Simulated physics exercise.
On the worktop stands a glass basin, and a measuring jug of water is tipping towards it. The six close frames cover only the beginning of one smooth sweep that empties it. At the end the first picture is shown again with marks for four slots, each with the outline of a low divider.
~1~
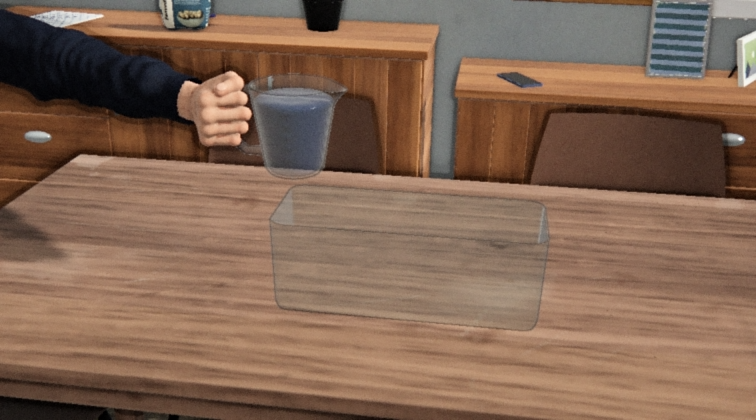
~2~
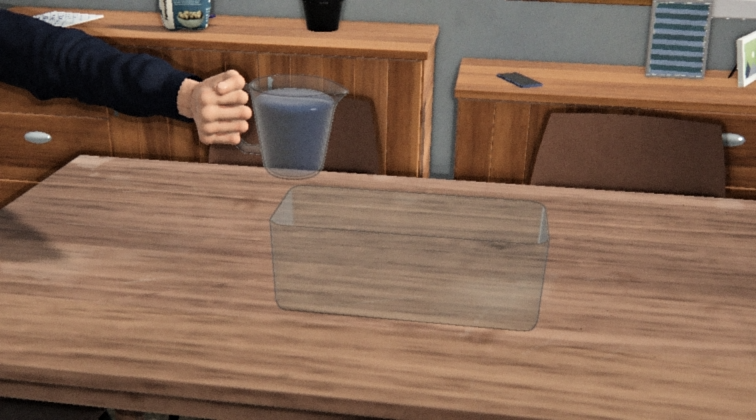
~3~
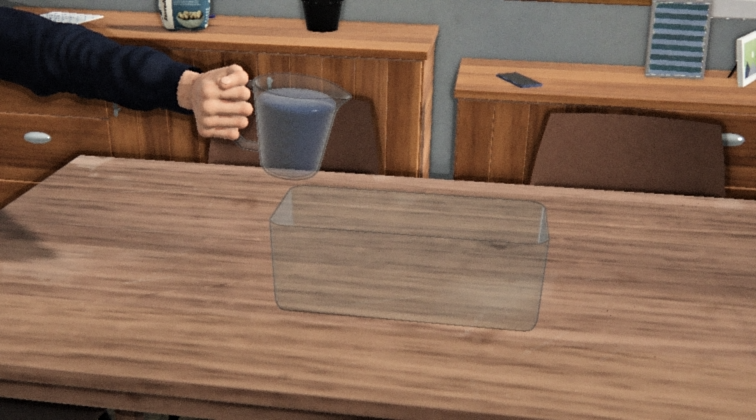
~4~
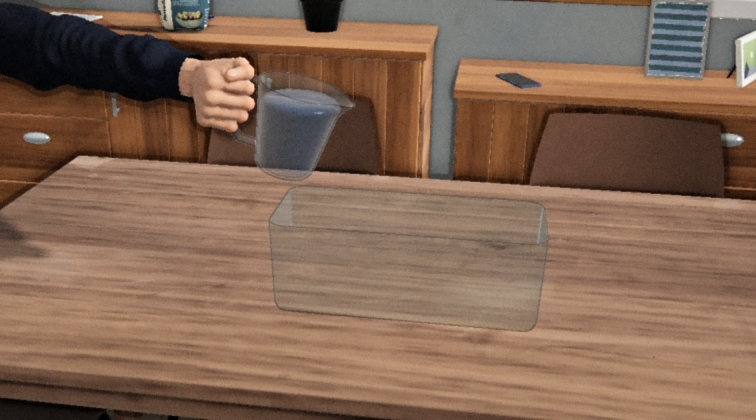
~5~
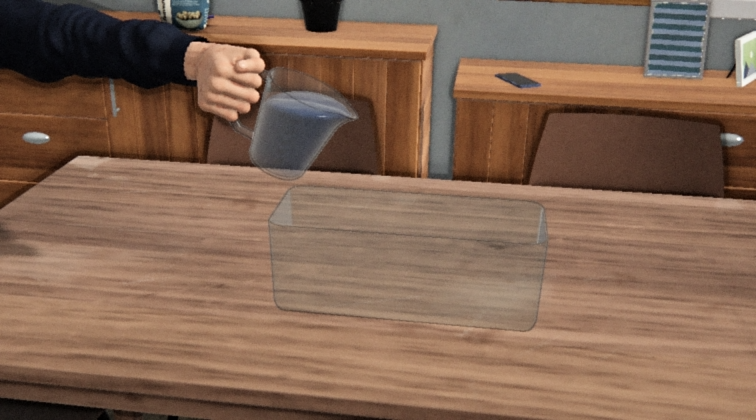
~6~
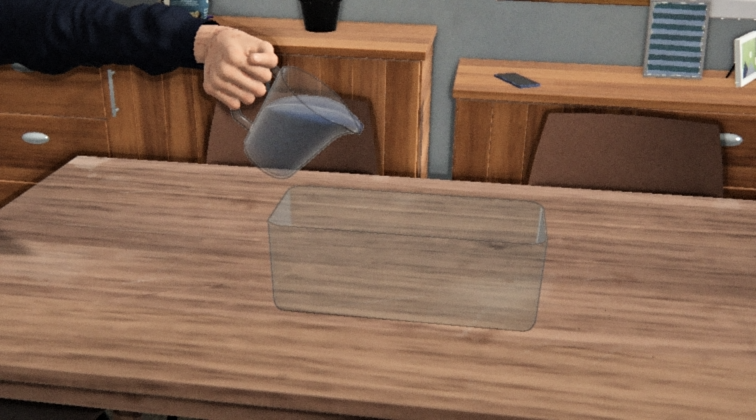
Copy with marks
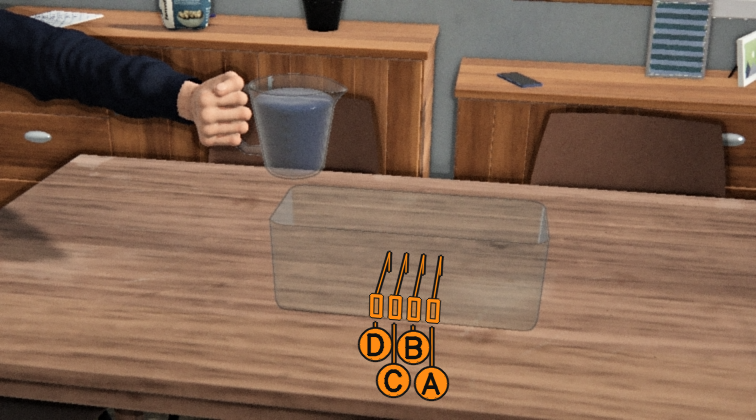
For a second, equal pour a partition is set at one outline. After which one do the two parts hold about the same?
The answer is position D.
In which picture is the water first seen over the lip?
In picture 6.
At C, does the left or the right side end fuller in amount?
The left side.
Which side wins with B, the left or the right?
The left one.
On the marked copy, A at (431, 327); B at (412, 326); C at (394, 324); D at (375, 322).
Choosing A, about 85 % ends left of the wall and 14 % right of it.
Choosing B, about 87 % ends left of the wall and 11 % right of it.
Choosing C, about 70 % ends left of the wall and 29 % right of it.
Choosing D, about 53 % ends left of the wall and 46 % right of it.
